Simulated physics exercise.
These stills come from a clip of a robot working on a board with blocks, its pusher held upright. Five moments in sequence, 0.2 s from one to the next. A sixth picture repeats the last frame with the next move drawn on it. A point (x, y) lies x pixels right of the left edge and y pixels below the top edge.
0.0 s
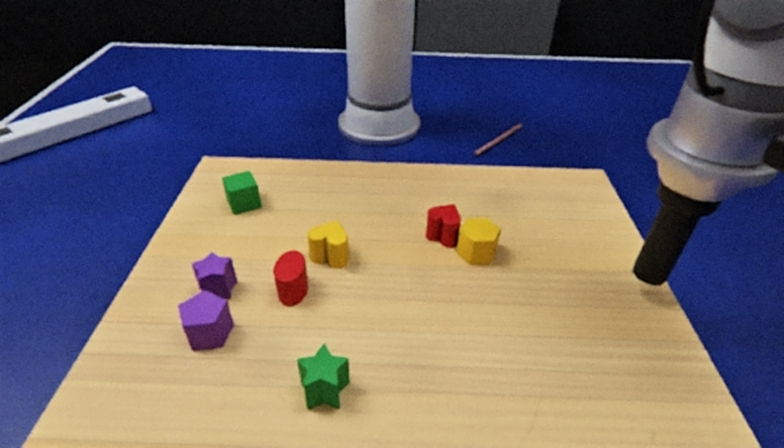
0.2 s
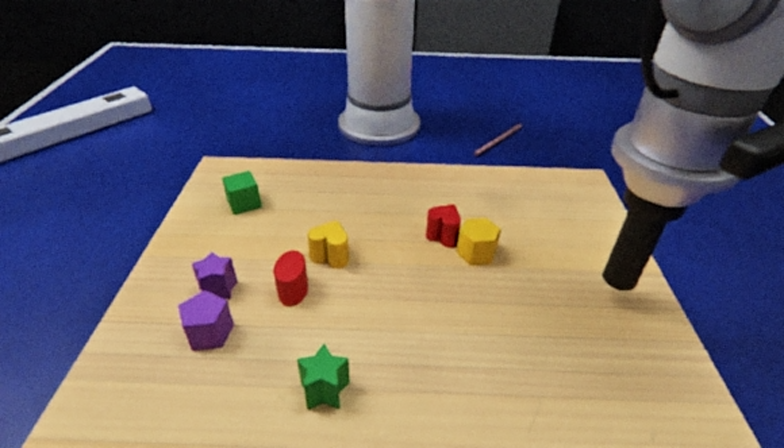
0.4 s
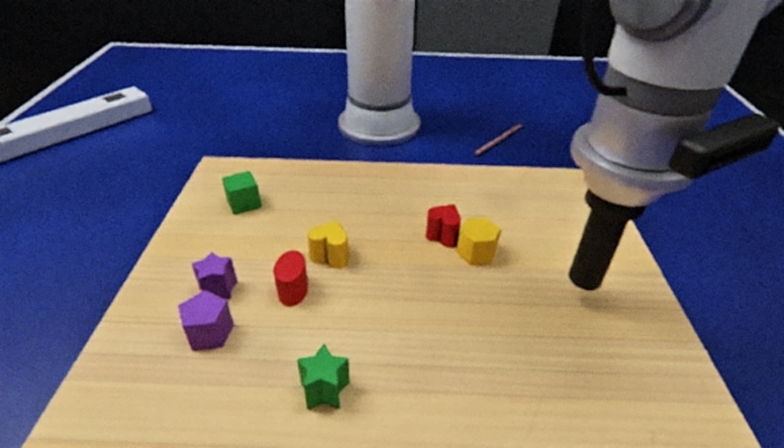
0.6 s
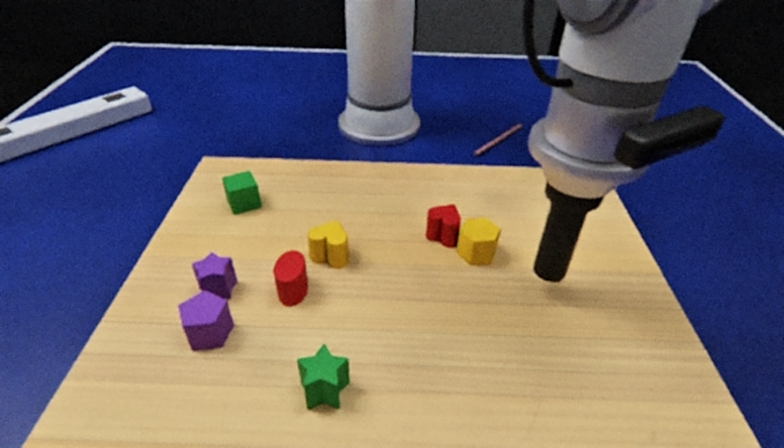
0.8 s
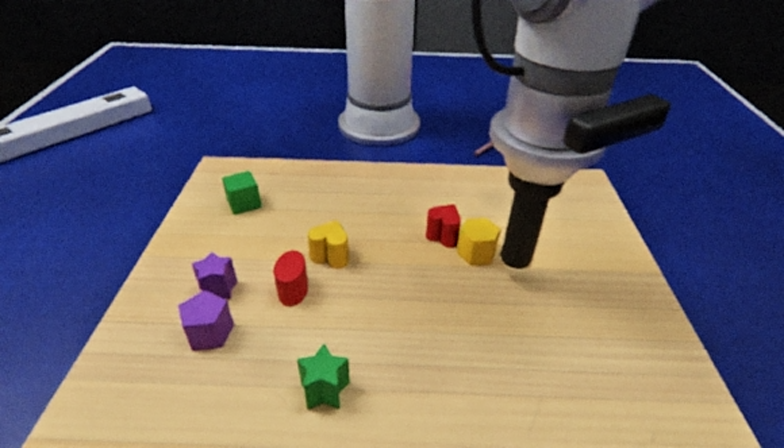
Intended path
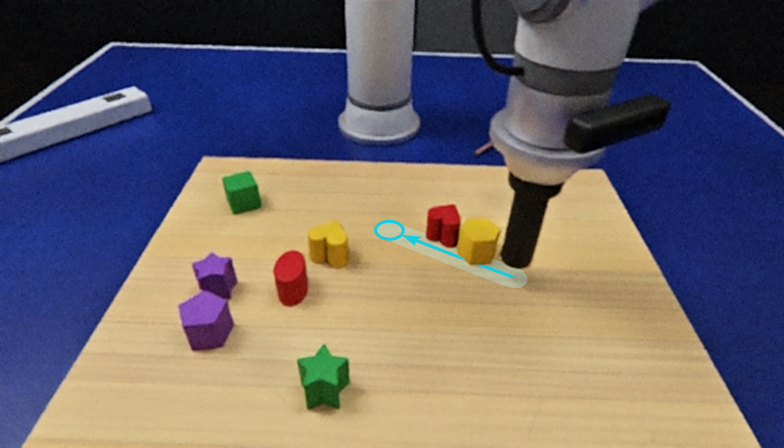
Robot arm with a black pusher moving left across a wooden board toward a yellow hexagon, while the colored blocks stay still.
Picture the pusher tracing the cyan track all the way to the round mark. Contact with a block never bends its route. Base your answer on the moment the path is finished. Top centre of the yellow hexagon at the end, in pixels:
At (444, 204).
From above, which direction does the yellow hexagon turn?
It turns clockwise.
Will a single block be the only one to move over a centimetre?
I expect not.
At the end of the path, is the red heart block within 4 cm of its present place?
No, I don't think so.
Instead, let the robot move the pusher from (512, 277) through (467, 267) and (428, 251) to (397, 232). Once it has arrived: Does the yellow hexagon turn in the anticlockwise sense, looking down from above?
My answer is no.
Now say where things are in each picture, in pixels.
Tip of the pusher (649, 274), middles of tops, yellow heart block (329, 232), red heart block (446, 213), yellow hexagon (481, 228), in the first frame.
Pusher (619, 280), nothing pushed, in the second frame.
Pusher (585, 279), nothing pushed, in the third frame.
Pusher (549, 271), nothing pushed, in the fourth frame.
Pusher (516, 259), yellow heart block (329, 232), red heart block (446, 213), yellow hexagon (481, 228), in the fifth frame.
The line goes from (512, 277) directly to (389, 230).
The first path, step by step. One third of the way, pusher (470, 242); red heart block (428, 200), turned 15° anticlockwise; yellow hexagon (459, 214), turned 35° clockwise.
Two thirds of the way, pusher (428, 227); red heart block (424, 190), turned 65° anticlockwise; yellow hexagon (444, 204), turned 105° clockwise.
At the end, pusher (390, 212); yellow heart block unmoved; red heart block (424, 190), turned 65° anticlockwise; yellow hexagon (444, 204), turned 105° clockwise.
